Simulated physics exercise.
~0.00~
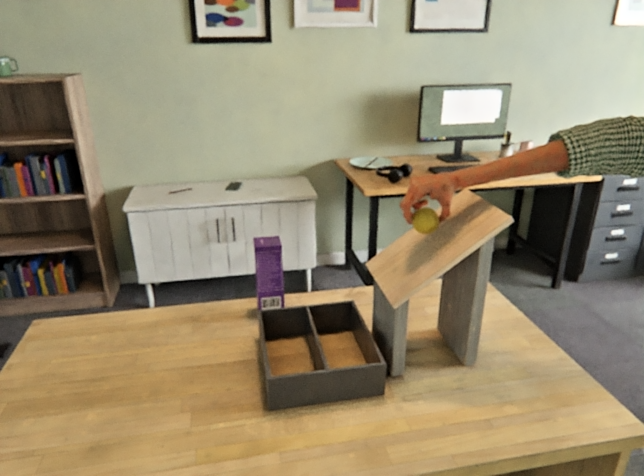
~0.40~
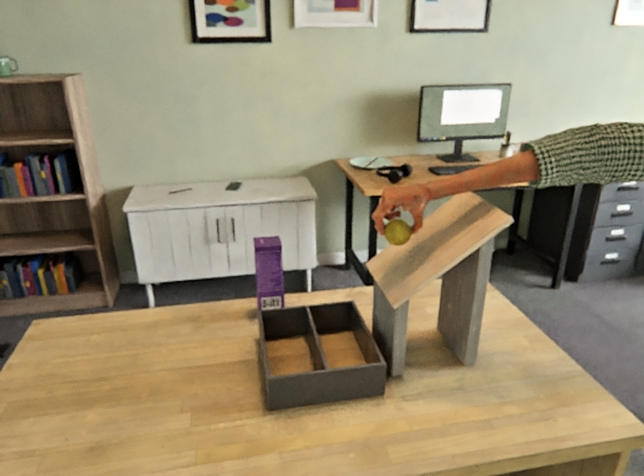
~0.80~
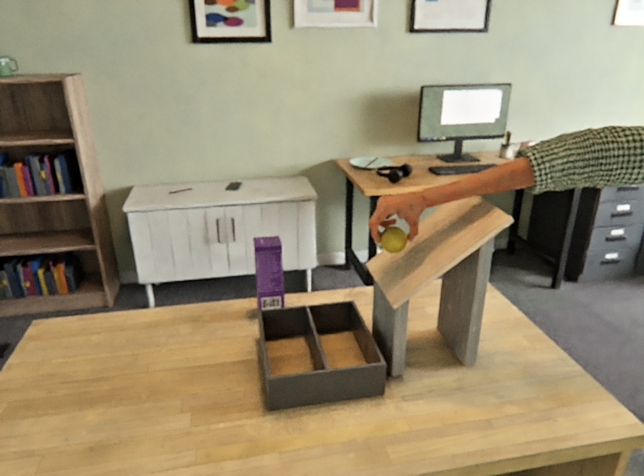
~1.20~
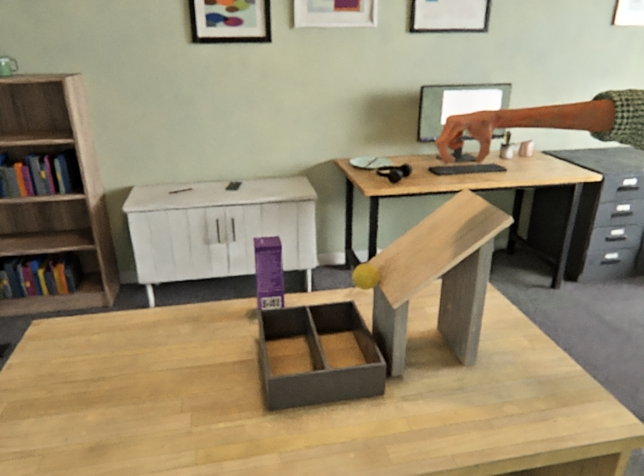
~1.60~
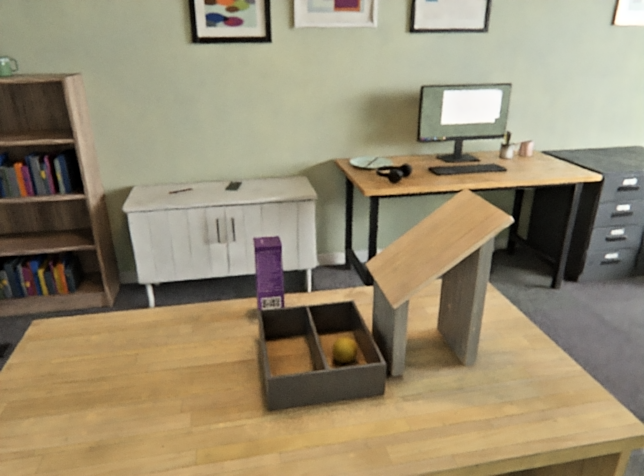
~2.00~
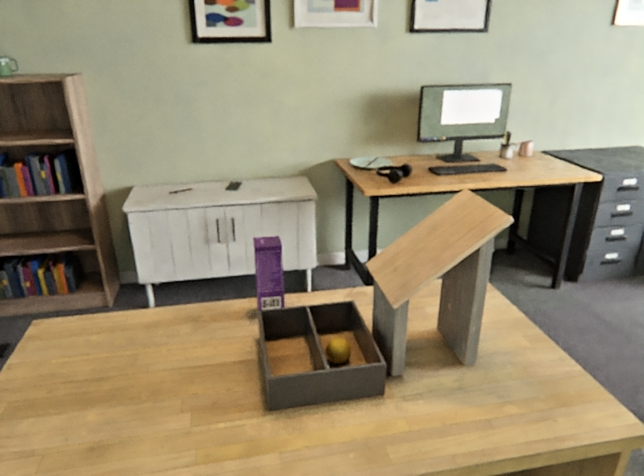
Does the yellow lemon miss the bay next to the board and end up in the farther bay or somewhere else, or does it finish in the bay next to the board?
The yellow lemon finishes in the bay next to the board. It drops in off the low end of the slope and stays inside that bay.
The clip opens on a wooden table holding a sloping board on supports, an open dark tray with two bays, and an upright purple carton behind it. A hand reaching in from the right holds a yellow lemon over the board and carries it down and to the left, toward the low end. The fingers let go there and the arm draws back to the right. The lemon drops off the low edge into the nearer bay, beside the board. It shifts slightly left and ends up inside that bay, while the carton stays standing in its place.
